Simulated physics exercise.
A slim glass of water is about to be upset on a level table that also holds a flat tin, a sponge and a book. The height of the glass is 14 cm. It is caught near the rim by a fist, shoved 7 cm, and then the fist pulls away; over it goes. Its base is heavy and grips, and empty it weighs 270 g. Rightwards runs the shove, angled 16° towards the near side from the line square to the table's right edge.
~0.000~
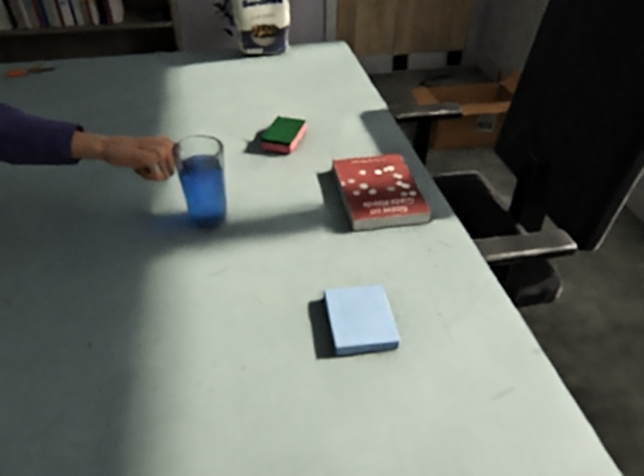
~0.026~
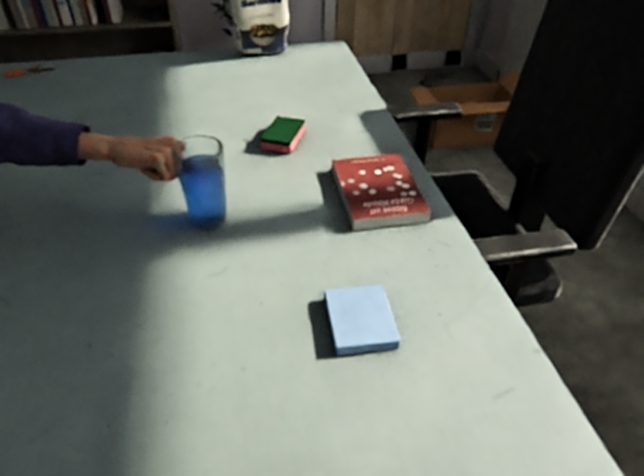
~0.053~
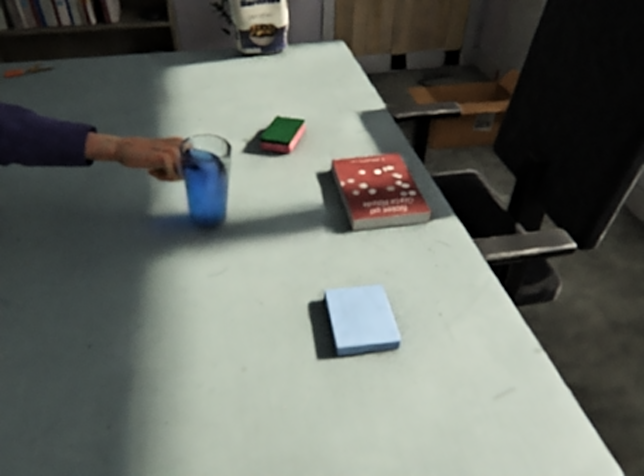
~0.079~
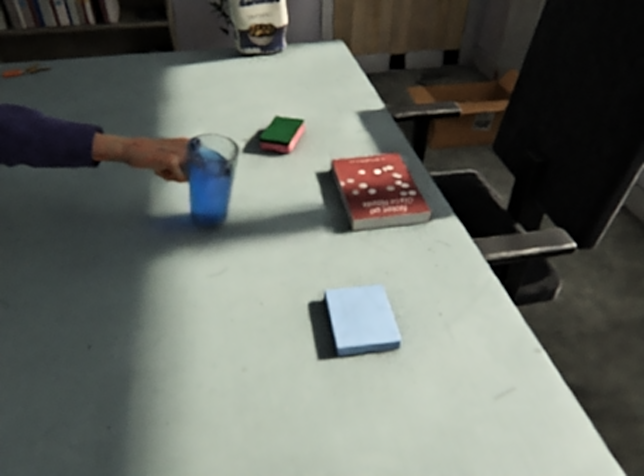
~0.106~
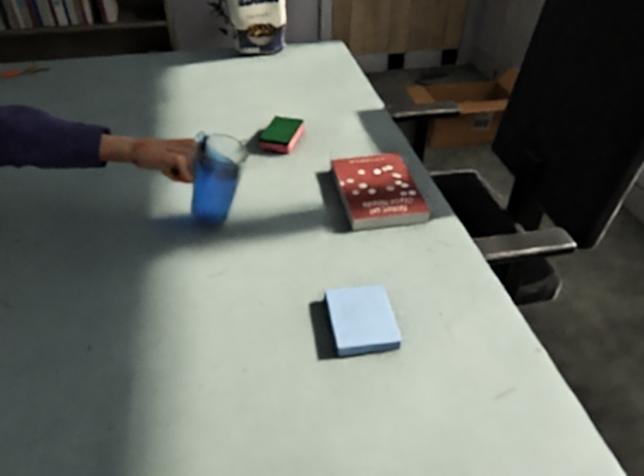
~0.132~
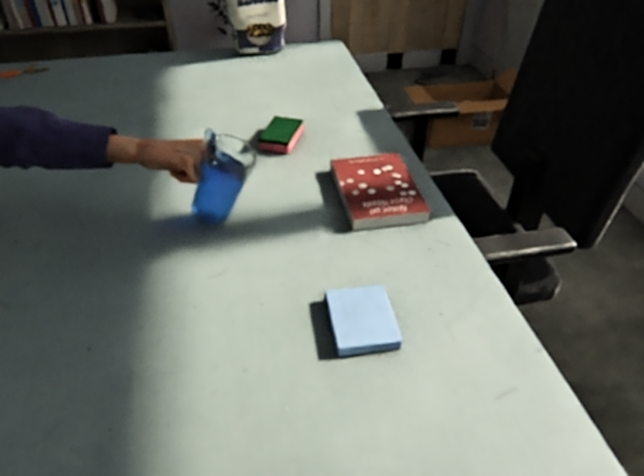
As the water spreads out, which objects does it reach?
The flat tin is reached, the sponge is reached, the book is reached.
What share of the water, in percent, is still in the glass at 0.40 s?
It is close to 62 percent.
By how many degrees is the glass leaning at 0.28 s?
About 66 degrees.
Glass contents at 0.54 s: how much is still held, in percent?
Near 36 in a hundred.
By 0.28 s the tilt is 66° and 98 per cent is in the glass, 0 has run off the table; wet so far, nothing.
By 0.40 s the tilt is 87° and 63 per cent is in the glass, 0 has run off the table; wet so far, book.
By 0.54 s the tilt is 87° and 35 per cent is in the glass, 0 has run off the table; wet so far, book.
By 0.78 s the tilt is 87° and 19 per cent is in the glass, 9 has run off the table; wet so far, flat tin, sponge, book.
At rest 5 per cent is in the glass, 25 has run off the table; wet so far, flat tin, sponge, book.
